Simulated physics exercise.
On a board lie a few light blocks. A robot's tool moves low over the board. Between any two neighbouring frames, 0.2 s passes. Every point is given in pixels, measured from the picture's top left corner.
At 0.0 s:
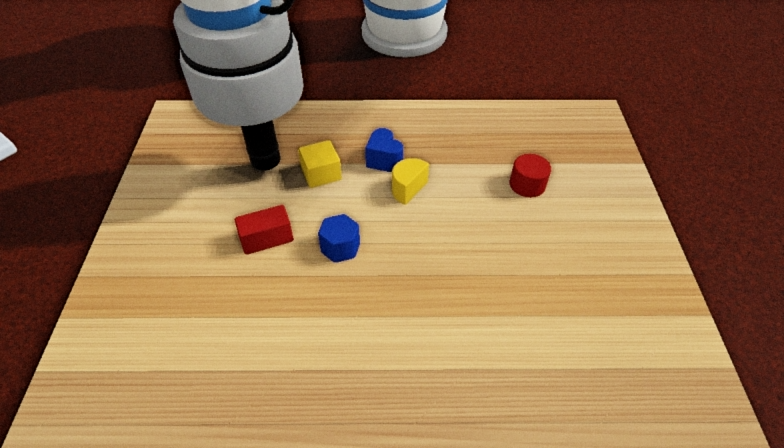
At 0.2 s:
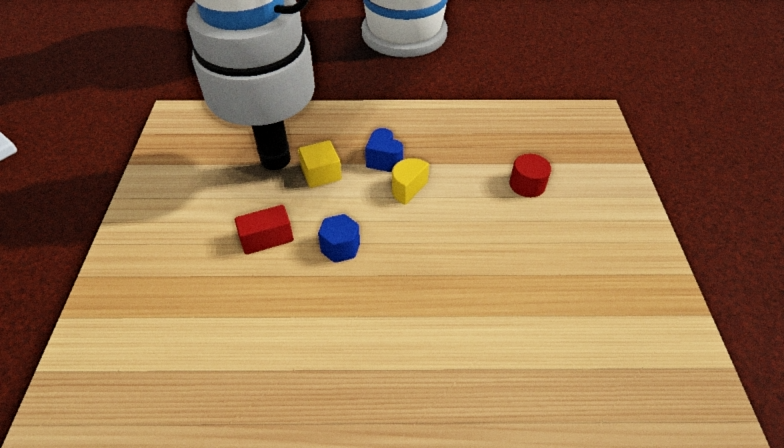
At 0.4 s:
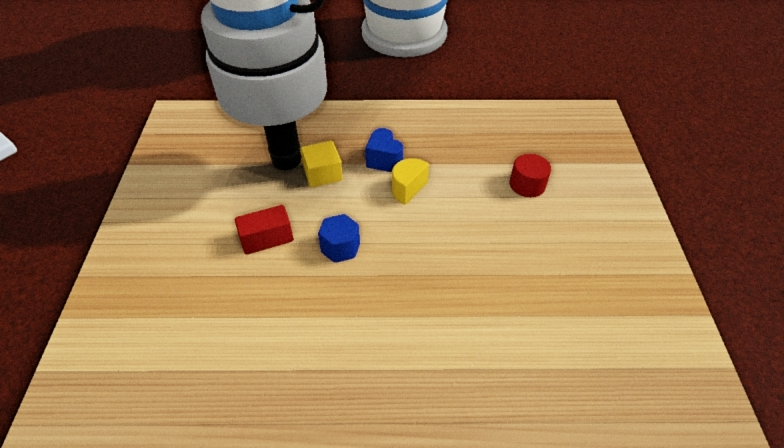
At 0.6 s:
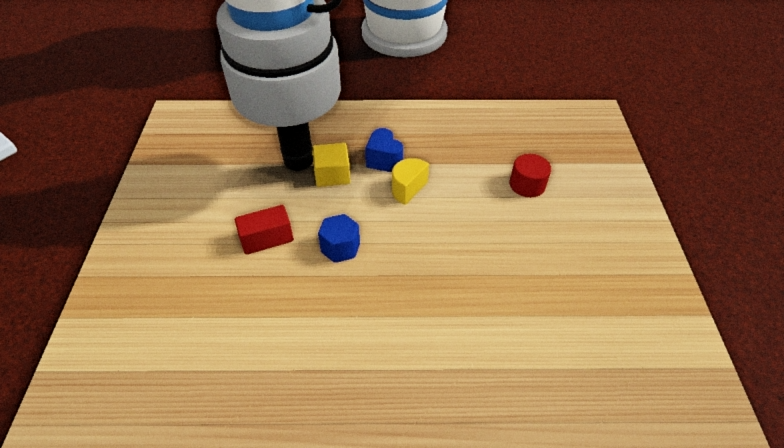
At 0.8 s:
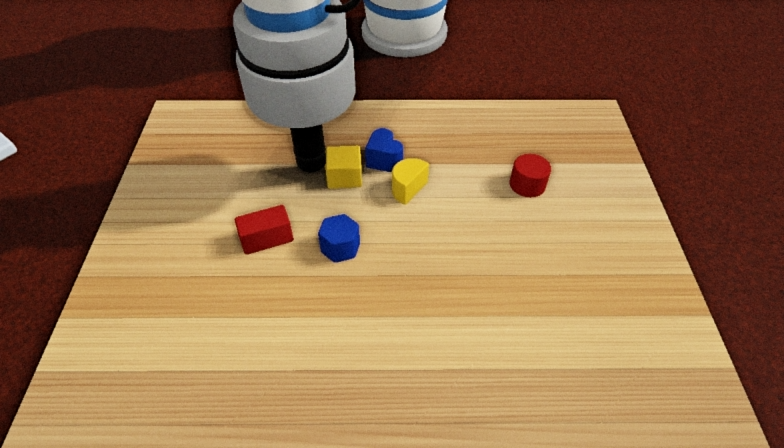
The clip opens on a wooden board holding small red, blue and yellow blocks, with a robot's dark tool tip standing just left of a yellow cube. The tool slides slowly right, meets the cube and pushes it a short way toward the blue and yellow blocks beside it, while the others stay still.
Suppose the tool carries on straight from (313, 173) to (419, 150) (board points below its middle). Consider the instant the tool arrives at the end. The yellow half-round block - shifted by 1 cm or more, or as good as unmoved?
That block will leave its spot.
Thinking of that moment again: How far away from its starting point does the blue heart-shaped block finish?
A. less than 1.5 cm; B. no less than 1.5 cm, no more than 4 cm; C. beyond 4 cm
That would be C.
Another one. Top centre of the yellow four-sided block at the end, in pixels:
It sits at (385, 161).
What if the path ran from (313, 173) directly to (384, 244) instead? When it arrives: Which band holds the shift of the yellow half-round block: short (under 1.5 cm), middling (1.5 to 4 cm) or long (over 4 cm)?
Below 1.5 cm.
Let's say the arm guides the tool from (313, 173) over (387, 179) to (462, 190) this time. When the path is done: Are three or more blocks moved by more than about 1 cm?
Yes, that is how it ends up.
On the path given first. One third of the way, tool (349, 155); yellow four-sided block (374, 159), turned 50° clockwise; blue heart-shaped block (397, 141), turned 50° anticlockwise.
Two thirds of the way, tool (385, 148); yellow four-sided block (385, 161), turned 75° clockwise; blue heart-shaped block (418, 141), turned 35° anticlockwise; yellow half-round block (418, 176).
At the end, tool (419, 140); red rectangle unmoved; yellow four-sided block (385, 161), turned 75° clockwise; blue heart-shaped block (445, 142), turned 20° clockwise; yellow half-round block (418, 176).
